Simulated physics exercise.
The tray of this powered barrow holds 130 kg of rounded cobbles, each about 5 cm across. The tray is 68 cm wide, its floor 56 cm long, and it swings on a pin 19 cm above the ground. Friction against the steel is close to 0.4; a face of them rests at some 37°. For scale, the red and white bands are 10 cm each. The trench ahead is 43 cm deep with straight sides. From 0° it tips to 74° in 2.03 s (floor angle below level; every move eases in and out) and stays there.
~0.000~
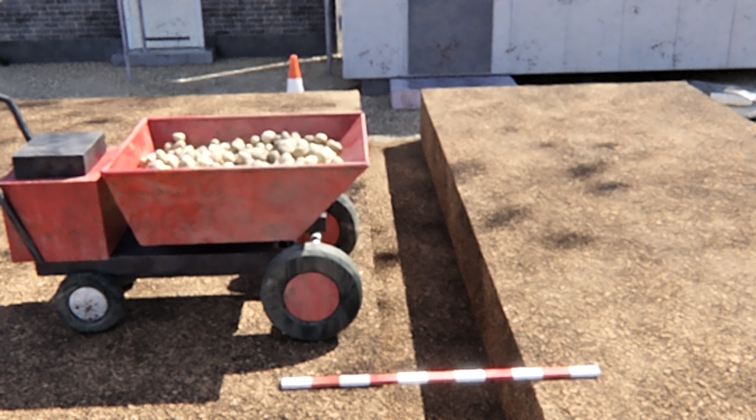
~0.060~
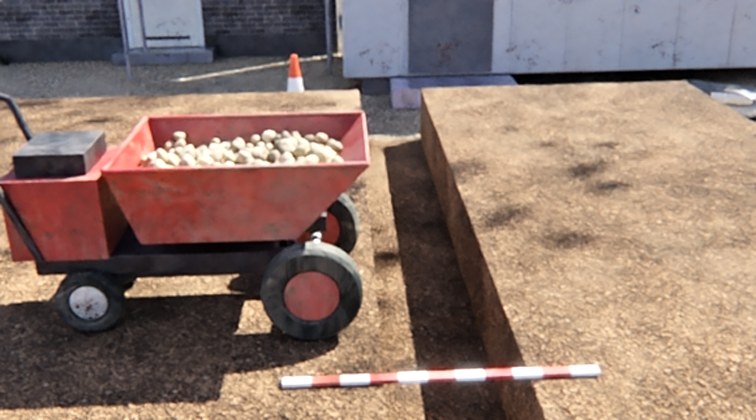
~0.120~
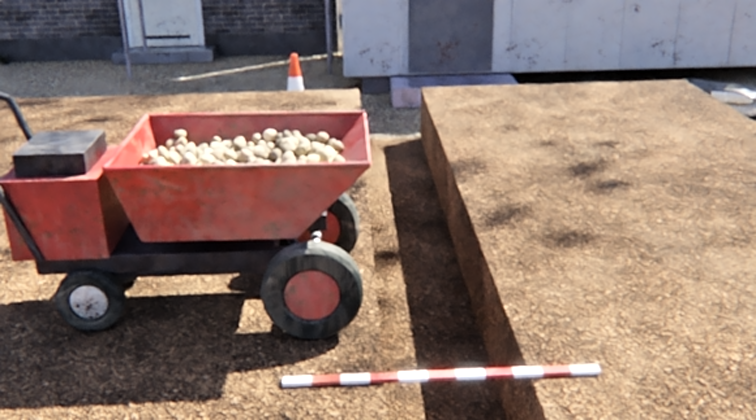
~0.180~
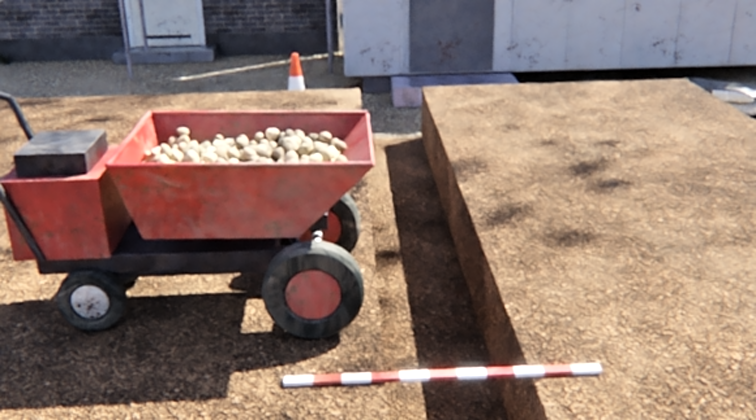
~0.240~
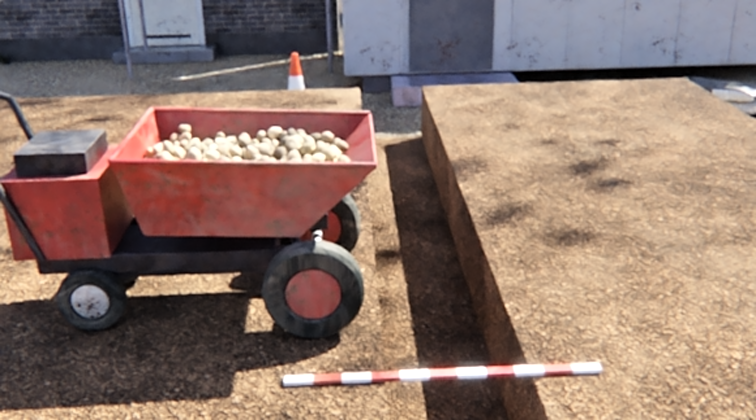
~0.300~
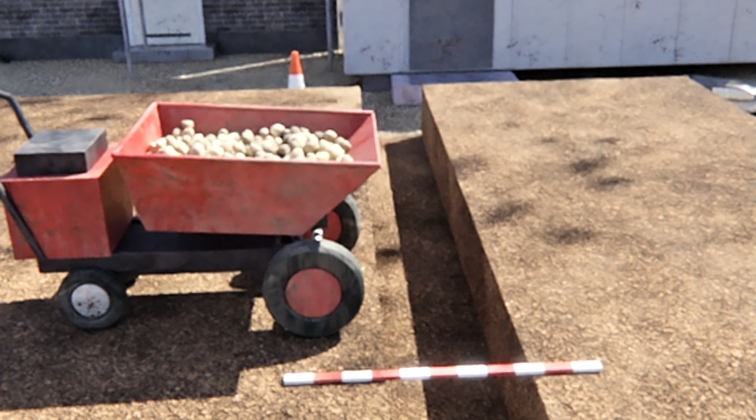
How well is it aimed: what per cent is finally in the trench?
Close to 74 in a hundred.
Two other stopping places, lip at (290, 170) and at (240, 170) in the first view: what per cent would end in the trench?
Near 100 per cent from the first place, 80 from the second.
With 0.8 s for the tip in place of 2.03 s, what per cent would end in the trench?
It would be near 55 per cent.
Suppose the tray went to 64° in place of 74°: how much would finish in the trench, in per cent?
Then about 75 per cent.
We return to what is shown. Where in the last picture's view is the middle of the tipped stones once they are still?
Near (475, 358).
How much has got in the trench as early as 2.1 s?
Some 50 per cent.
After 1.5 s the floor is at 62°; 98 % in the tray, 2 % in the trench; the foremost stones are at (472, 239).
After 2.1 s the floor is at 74°; 27 % in the tray, 49 % in the trench, 24 % past the trench; the foremost stones are at (636, 300).
After 2.5 s the floor is at 74°; 6 % in the tray, 66 % in the trench, 28 % past the trench; the foremost stones are at (668, 279).
After 4.4 s the floor is at 74°; 0 % in the tray, 74 % in the trench, 26 % past the trench; the foremost stones are at (669, 269).
